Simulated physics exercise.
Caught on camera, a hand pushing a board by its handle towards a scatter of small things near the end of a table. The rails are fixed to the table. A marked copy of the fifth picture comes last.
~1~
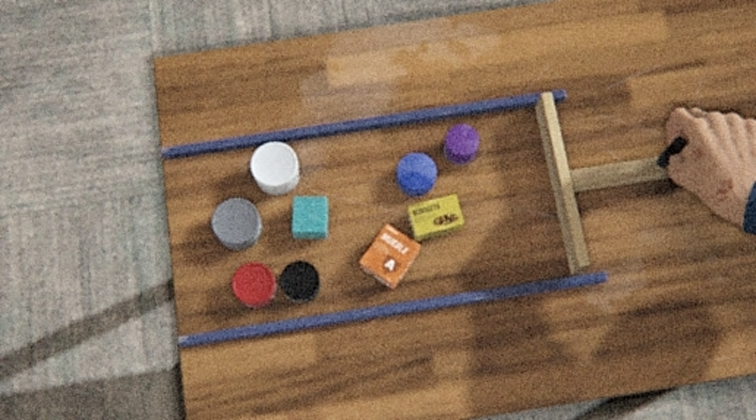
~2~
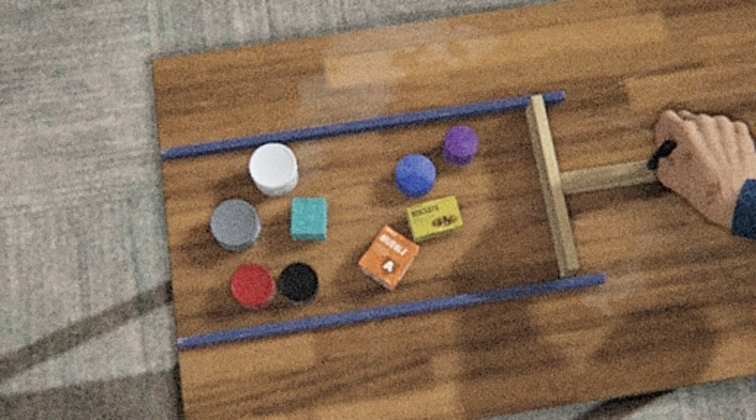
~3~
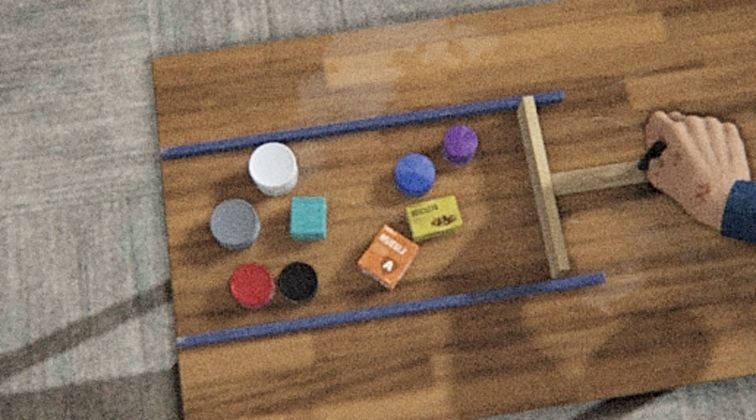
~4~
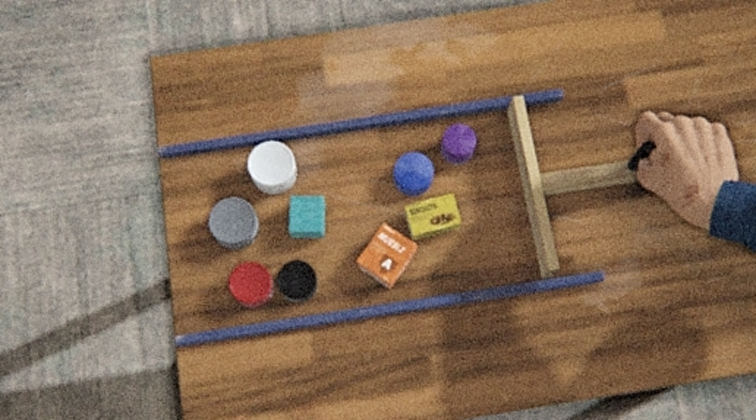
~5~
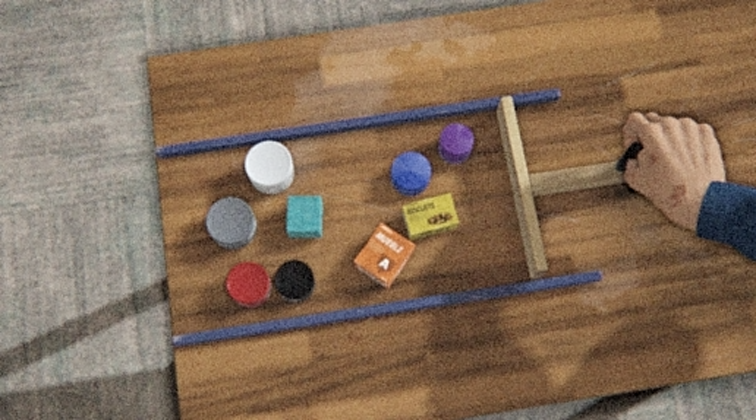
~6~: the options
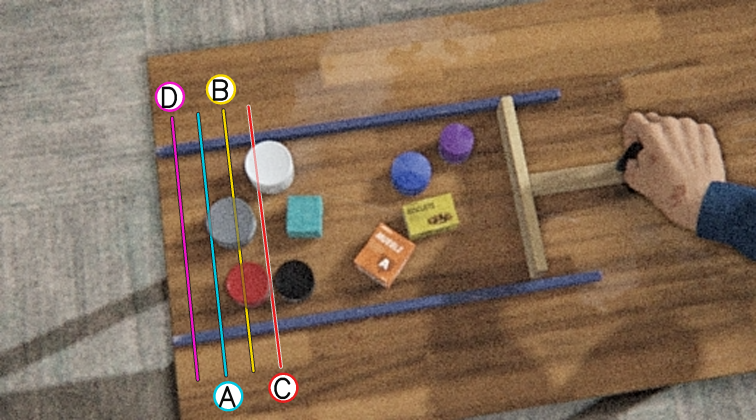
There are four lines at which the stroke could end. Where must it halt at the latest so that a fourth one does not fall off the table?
The farthest such stop is B.
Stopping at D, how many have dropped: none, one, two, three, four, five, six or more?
By then, six or more.
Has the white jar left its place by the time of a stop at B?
By then, yes.
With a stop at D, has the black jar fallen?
Yes.
On the marked copy, A at (211, 239); B at (238, 235); C at (264, 231); D at (184, 243).
Following B. Soon after the start, board (422, 196); purple tin (389, 149); orange packet (376, 264).
Later, board (318, 212); grey jar (205, 227); red jar (219, 288).
In the end, board (237, 224); grey jar over the edge; red jar over the edge; two fallen.
As for the rest, A drops five; C is within the limit but short; D drops seven.
